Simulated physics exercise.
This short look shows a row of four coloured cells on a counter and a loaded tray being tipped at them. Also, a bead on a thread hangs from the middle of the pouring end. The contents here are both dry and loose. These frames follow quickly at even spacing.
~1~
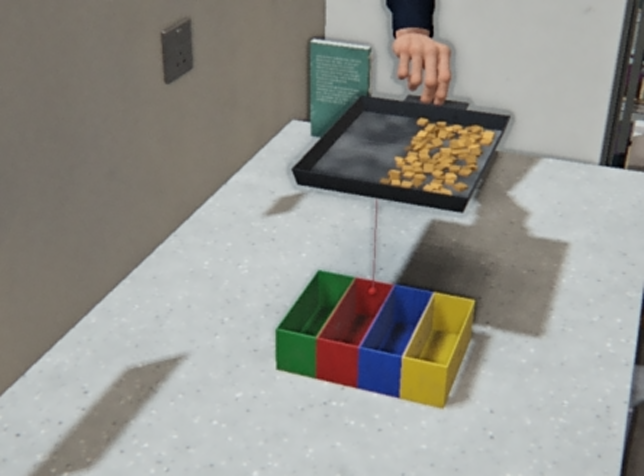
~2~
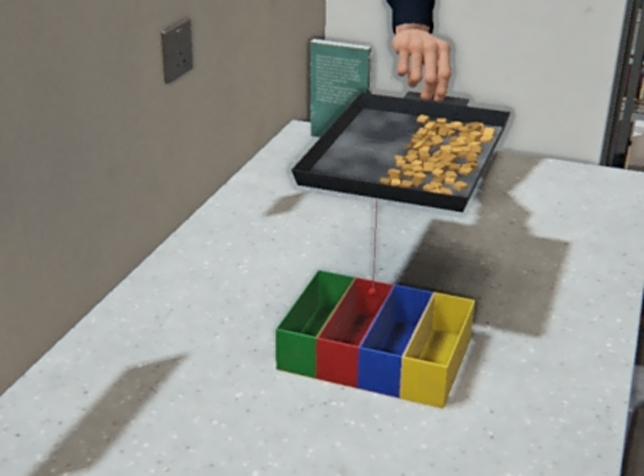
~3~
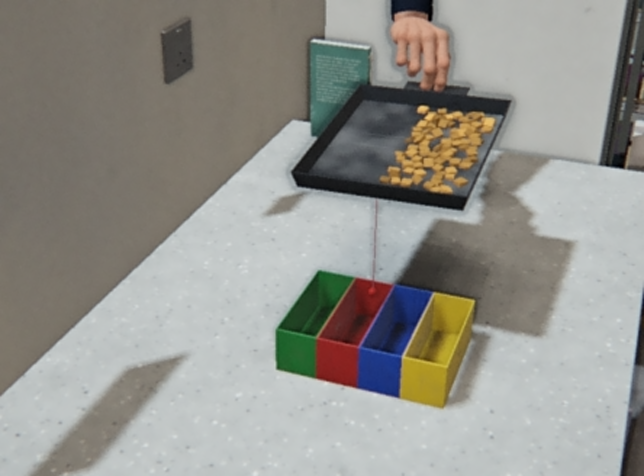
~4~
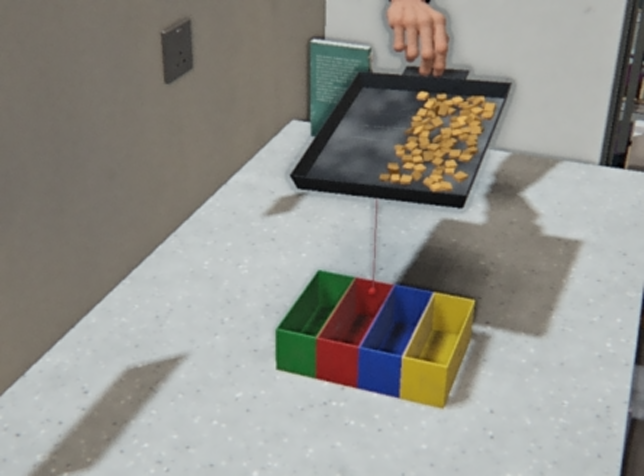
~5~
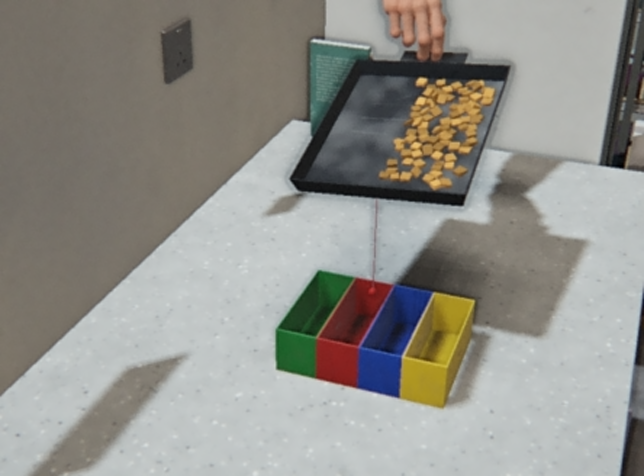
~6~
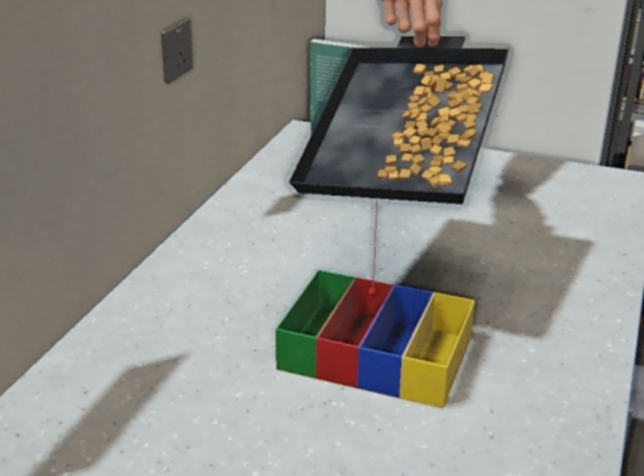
Dark tray of golden cereal squares tilting steadily steeper as a hand raises its far edge above green, red, blue and yellow cells.
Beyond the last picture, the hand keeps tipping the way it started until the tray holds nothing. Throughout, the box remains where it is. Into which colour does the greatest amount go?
The greatest amount goes into green.
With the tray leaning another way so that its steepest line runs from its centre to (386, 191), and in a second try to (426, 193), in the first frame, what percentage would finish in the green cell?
First case about 10 percent; second case about 0 percent.
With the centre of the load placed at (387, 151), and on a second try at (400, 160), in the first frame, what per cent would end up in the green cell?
It would be 40 in a hundred, and then 40 in a hundred.
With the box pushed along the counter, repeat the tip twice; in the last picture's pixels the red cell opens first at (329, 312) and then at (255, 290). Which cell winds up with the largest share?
First try: The cell in green; second try: The cell in blue.
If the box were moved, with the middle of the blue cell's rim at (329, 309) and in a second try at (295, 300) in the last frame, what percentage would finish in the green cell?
0 %, 0 %.
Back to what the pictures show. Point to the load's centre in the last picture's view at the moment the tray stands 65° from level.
At about (357, 182).
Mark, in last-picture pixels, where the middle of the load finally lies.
Centre at rest: Close to (308, 343).
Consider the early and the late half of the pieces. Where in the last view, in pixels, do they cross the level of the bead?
I'd place the first part at (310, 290) and the rest at (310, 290).
Shortly afterwards, tray tipped steeply; all but a few on the tray; only a few falling or outside the box.
Next, tray tipped past a quarter turn; near half on the tray; a little in the green cell; a little in the red cell; near a third falling or outside the box.
Some moments later, tray tipped past a quarter turn; near half in the green cell; near a quarter in the red cell; only a few in the blue cell; near a third falling or outside the box.
In the end, tray tipped past a quarter turn; near half in the green cell; near a quarter in the red cell; only a few in the blue cell; none at all in the yellow cell; near a third outside the box.
